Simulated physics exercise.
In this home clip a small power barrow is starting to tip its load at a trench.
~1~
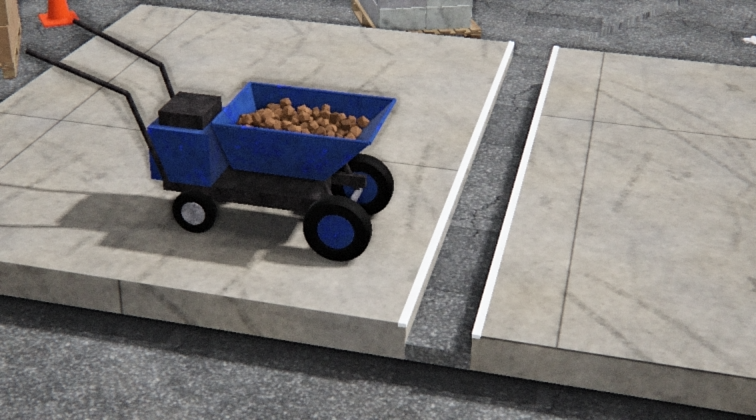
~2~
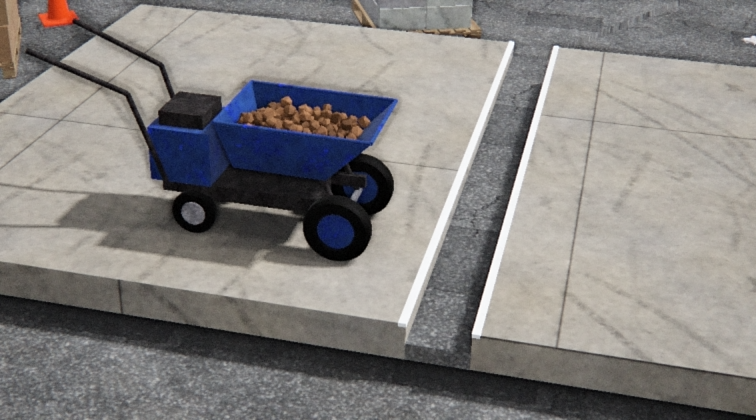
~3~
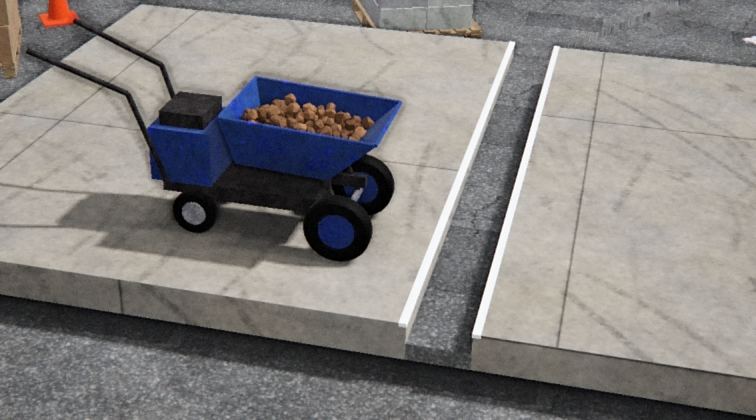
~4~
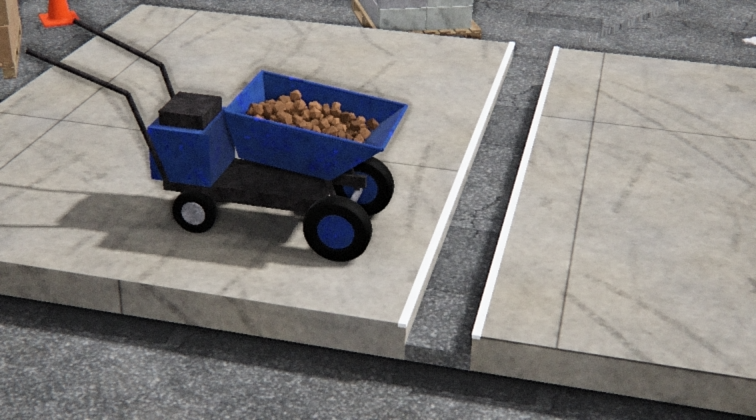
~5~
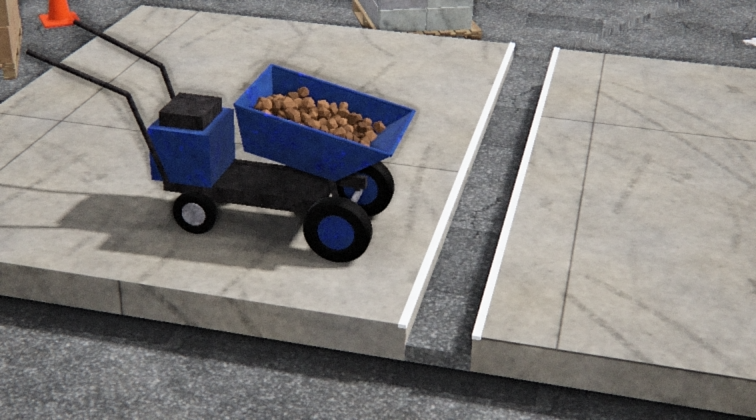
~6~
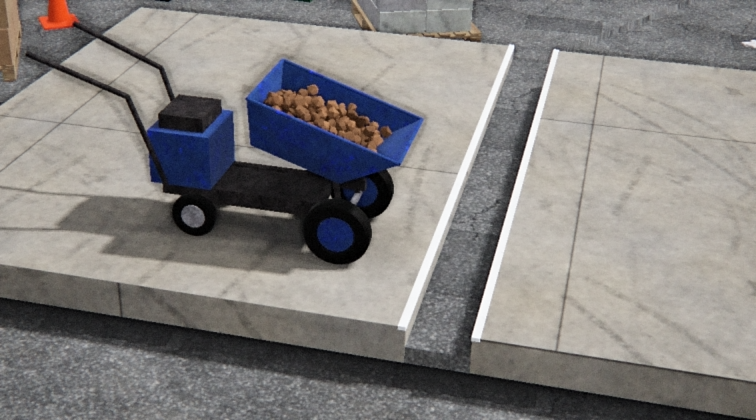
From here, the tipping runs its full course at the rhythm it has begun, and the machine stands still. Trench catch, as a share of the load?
Above half.
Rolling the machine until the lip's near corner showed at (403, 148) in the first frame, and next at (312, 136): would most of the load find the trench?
The first try: The smaller part. The second: The larger part.
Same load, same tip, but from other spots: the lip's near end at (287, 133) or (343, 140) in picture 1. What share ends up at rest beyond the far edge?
Try 1 about 0 %, try 2 about 0 %.
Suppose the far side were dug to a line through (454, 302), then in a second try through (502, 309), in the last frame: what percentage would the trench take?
First try: About 30 %; second try: About 90 %.
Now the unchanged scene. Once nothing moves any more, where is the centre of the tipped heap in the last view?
I'd say the middle ends up at about (478, 262).
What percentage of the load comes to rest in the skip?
Estimate: Some 0 %.
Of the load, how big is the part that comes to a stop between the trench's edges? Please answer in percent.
Somewhere around 75 percent, I'd say.
Shortly afterwards, skip tipped steeply; the whole lot in the skip.
Next, skip tipped right over; near half in the skip; near a third in or heaped over the trench; a little beyond it; only a few falling.
Some moments later, skip tipped right over; only a few in the skip; the bulk in or heaped over the trench; near a quarter beyond it.
In the end, skip tipped right over; only a few in the skip; the bulk in or heaped over the trench; near a quarter beyond it.
